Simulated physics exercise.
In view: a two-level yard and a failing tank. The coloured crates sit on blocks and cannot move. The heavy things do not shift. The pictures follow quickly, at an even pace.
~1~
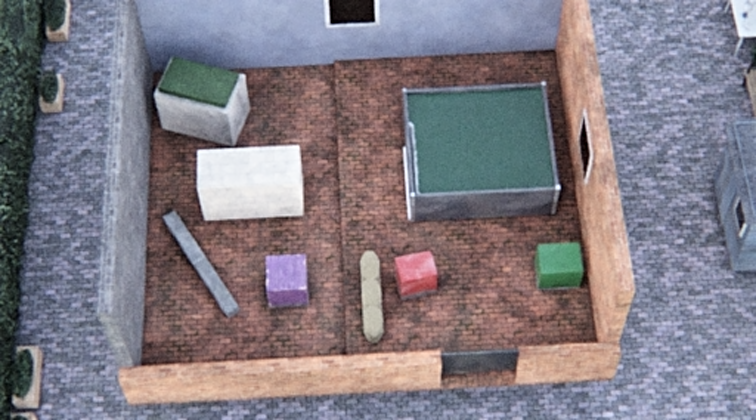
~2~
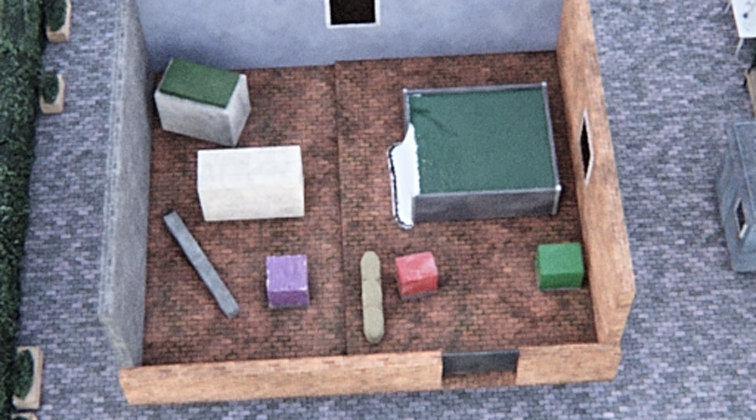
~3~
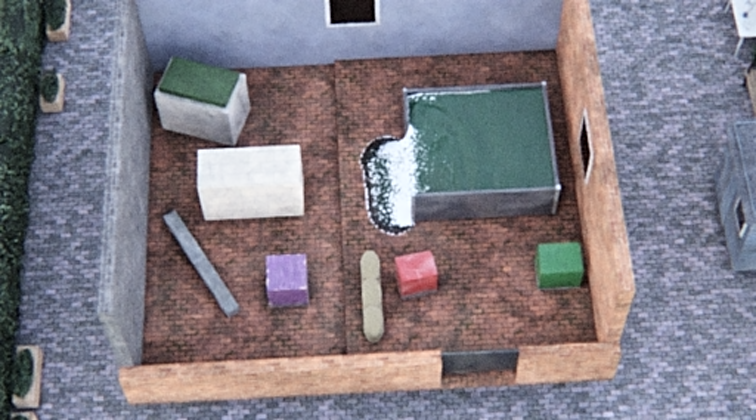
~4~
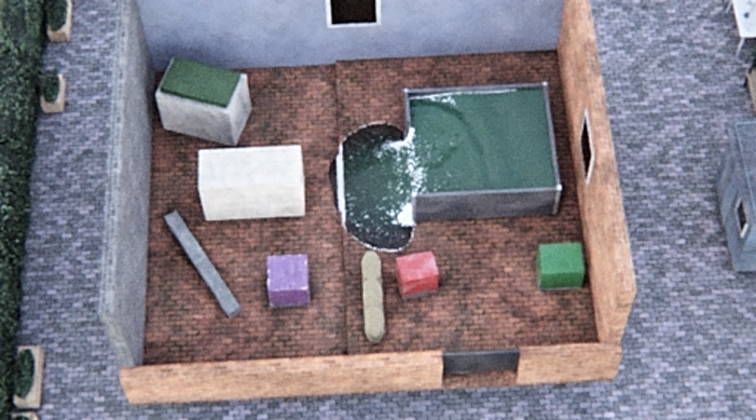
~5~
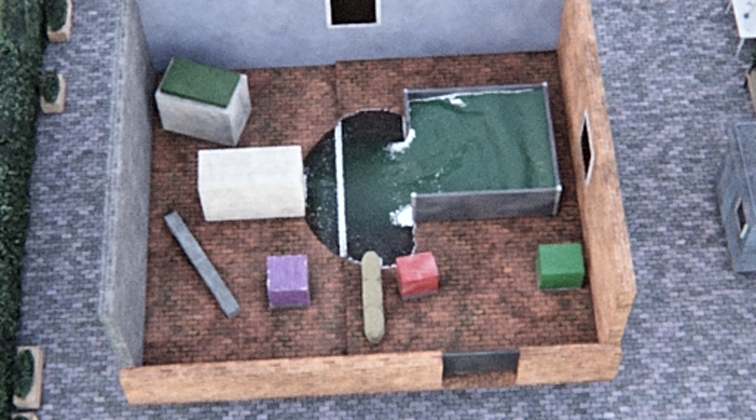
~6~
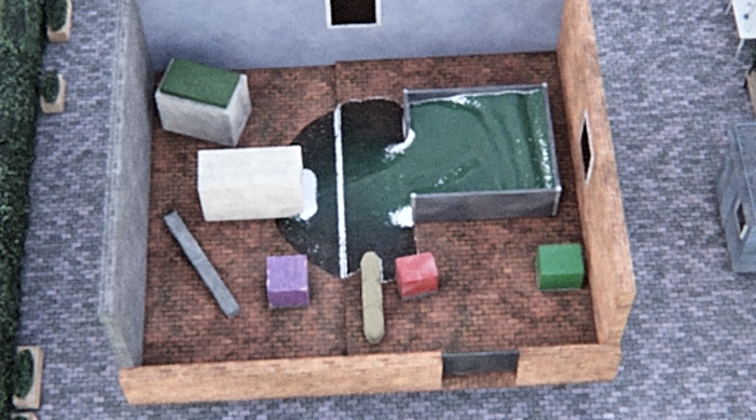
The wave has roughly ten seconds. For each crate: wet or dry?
The red crate stays dry; the purple crate gets wet; the green crate stays dry.
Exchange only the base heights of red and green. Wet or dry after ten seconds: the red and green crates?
In short: Red escapes it, green keeps dry.
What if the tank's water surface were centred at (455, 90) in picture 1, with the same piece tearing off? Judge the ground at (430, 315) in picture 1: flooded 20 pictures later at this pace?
At that place: Clear.
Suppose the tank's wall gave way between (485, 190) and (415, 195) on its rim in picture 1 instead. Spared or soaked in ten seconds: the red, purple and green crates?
In short: Red crate is topped; purple crate is soaked; green crate takes water.
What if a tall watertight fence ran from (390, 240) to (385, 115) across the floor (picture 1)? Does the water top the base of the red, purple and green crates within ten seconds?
My reading: The red one gets wet, the purple one is safe, the green one ends up wet.
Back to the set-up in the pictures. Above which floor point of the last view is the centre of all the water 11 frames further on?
Around (384, 182).
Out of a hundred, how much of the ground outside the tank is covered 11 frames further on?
Some 45 per cent.
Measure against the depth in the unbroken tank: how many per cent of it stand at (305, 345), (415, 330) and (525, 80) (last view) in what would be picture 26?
About 12, 0 and 0 per cent.
A moment on, water covers 30 % of the floor; the red crate water round its plinth, the purple crate water round its plinth, the green crate not reached.
Next, water covers 45 % of the floor; the red crate water round its plinth, the purple crate water round its plinth, the green crate not reached.
Then, water covers 60 % of the floor; the red crate water round its plinth, the purple crate water round its plinth, the green crate not reached.
Later, water covers 70 % of the floor; the red crate water round its plinth, the purple crate water round its plinth, the green crate not reached.
In the end, water covers 80 % of the floor; the red crate stayed above the water, the purple crate was topped, the green crate stayed above the water.
